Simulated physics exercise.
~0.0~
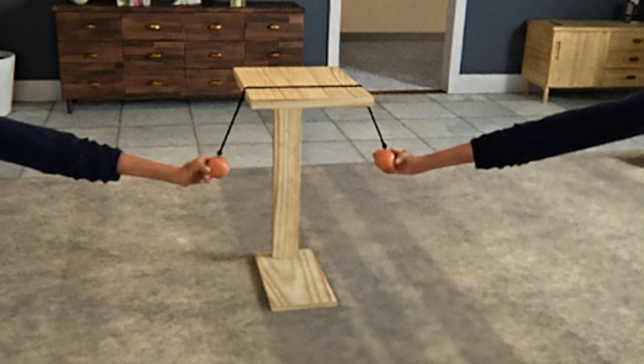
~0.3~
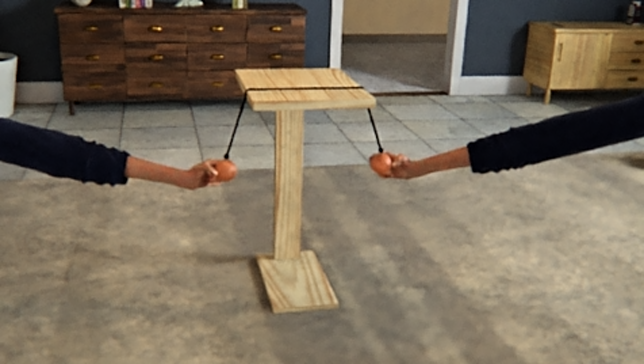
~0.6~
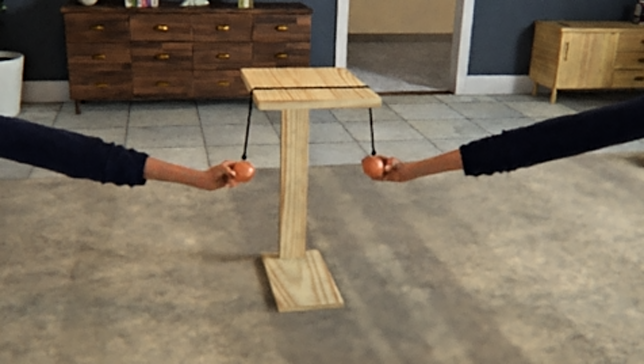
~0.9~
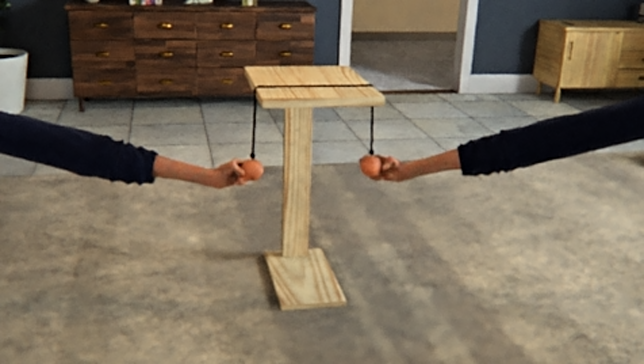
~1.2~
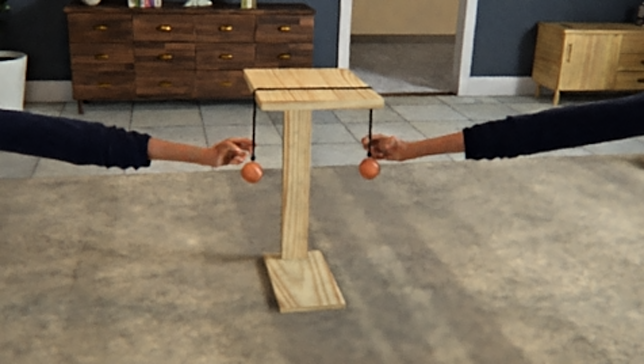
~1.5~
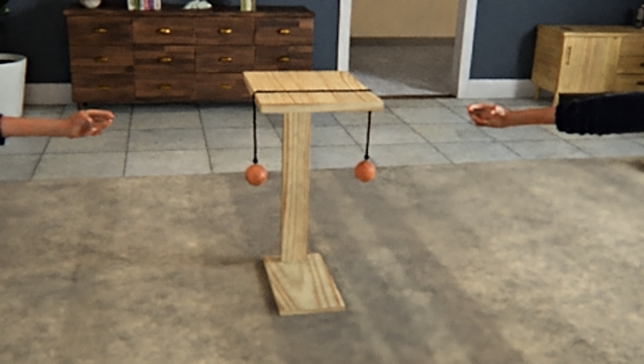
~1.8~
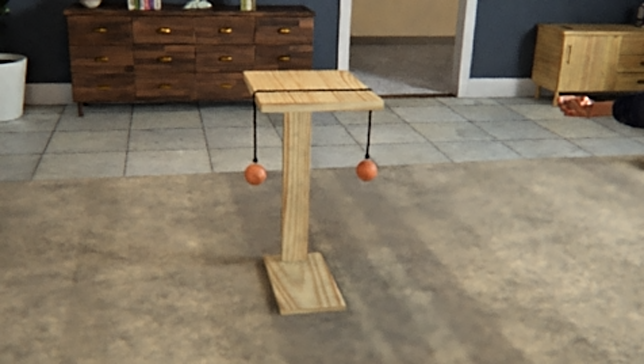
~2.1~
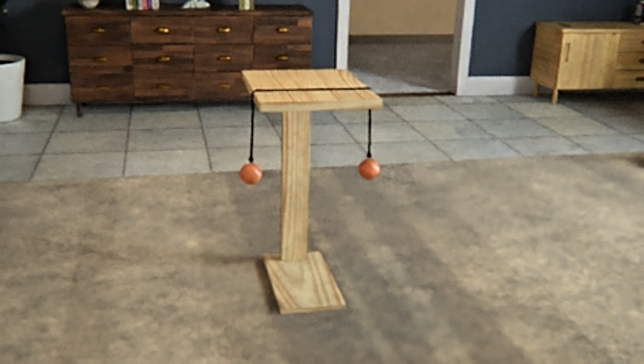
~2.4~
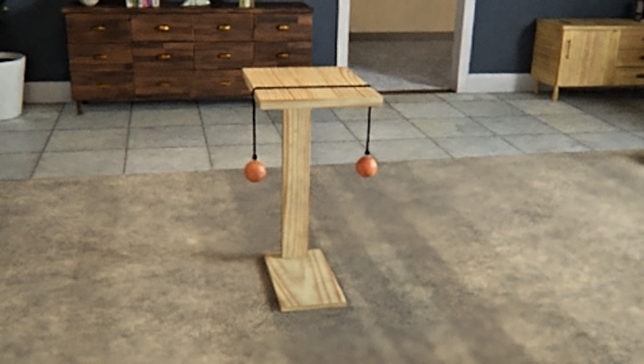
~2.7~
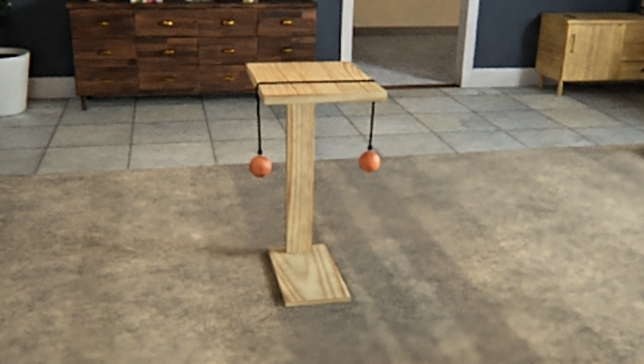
In a room with a brown floor, grey tiles and wooden cabinets along a dark wall, a slightly swaying camera looks from the front at a tall, pale wooden side table. A black cord lies across its top, with an orange ball at each end, held out to either side by a dark-sleeved arm. The hands bring both balls inward until the cord hangs nearly straight down. Then the fingers open, and the arms draw back out of view. Left alone, the balls sway very slightly and stay level, the cord balanced over the table.
